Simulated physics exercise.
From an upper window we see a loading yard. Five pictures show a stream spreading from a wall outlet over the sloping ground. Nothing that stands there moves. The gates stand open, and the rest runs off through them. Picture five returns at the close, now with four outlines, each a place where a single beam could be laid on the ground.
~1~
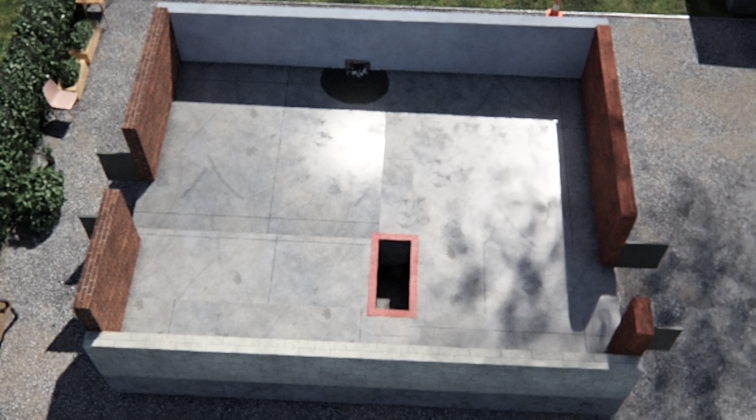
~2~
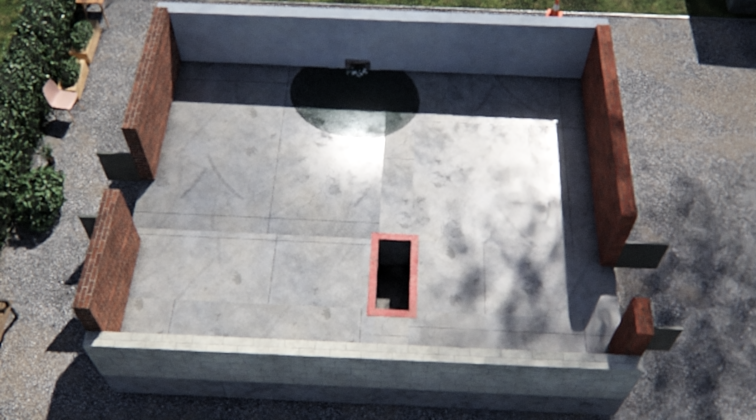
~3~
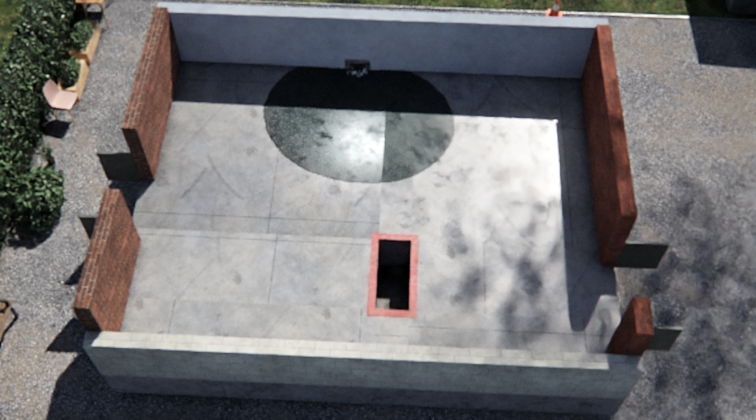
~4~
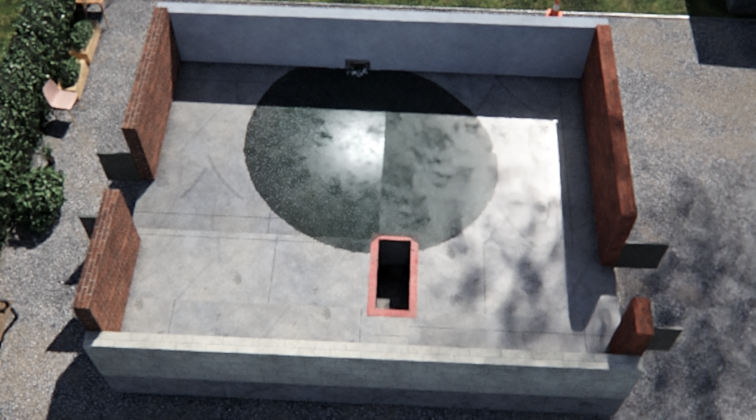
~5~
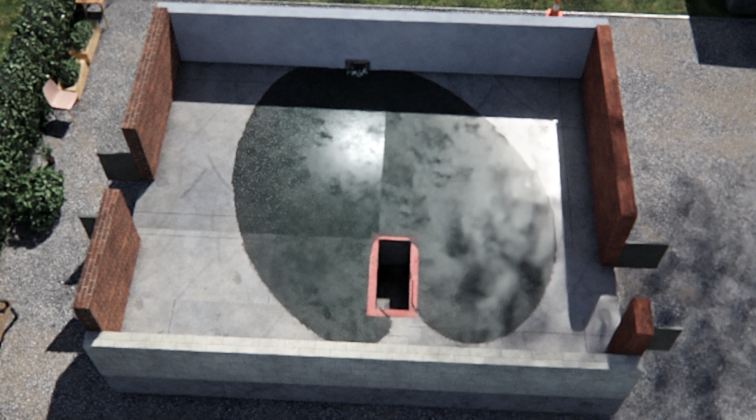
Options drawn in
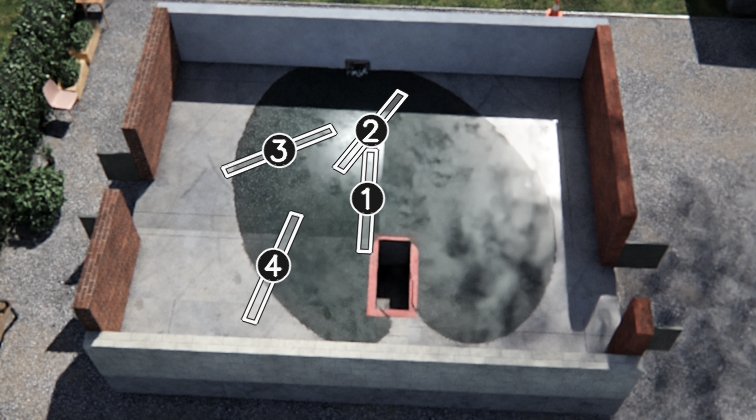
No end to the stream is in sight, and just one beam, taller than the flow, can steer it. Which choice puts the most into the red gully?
It is 4.
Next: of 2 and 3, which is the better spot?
Here it is spot 3.
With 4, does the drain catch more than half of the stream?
No.
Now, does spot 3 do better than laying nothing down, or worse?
Worse.
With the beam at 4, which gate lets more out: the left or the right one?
The right gate.
In white, 1 from (364, 251) to (370, 150); 2 from (339, 169) to (401, 93); 3 from (224, 172) to (332, 129); 4 from (249, 320) to (296, 214).
If 1 is chosen, about 22 % of the stream goes into the red gully, about 75 % out by the gates.
If 2 is chosen, about 19 % of the stream goes into the red gully, about 77 % out by the gates.
If 3 is chosen, about 27 % of the stream goes into the red gully, about 69 % out by the gates.
If 4 is chosen, about 35 % of the stream goes into the red gully, about 61 % out by the gates.
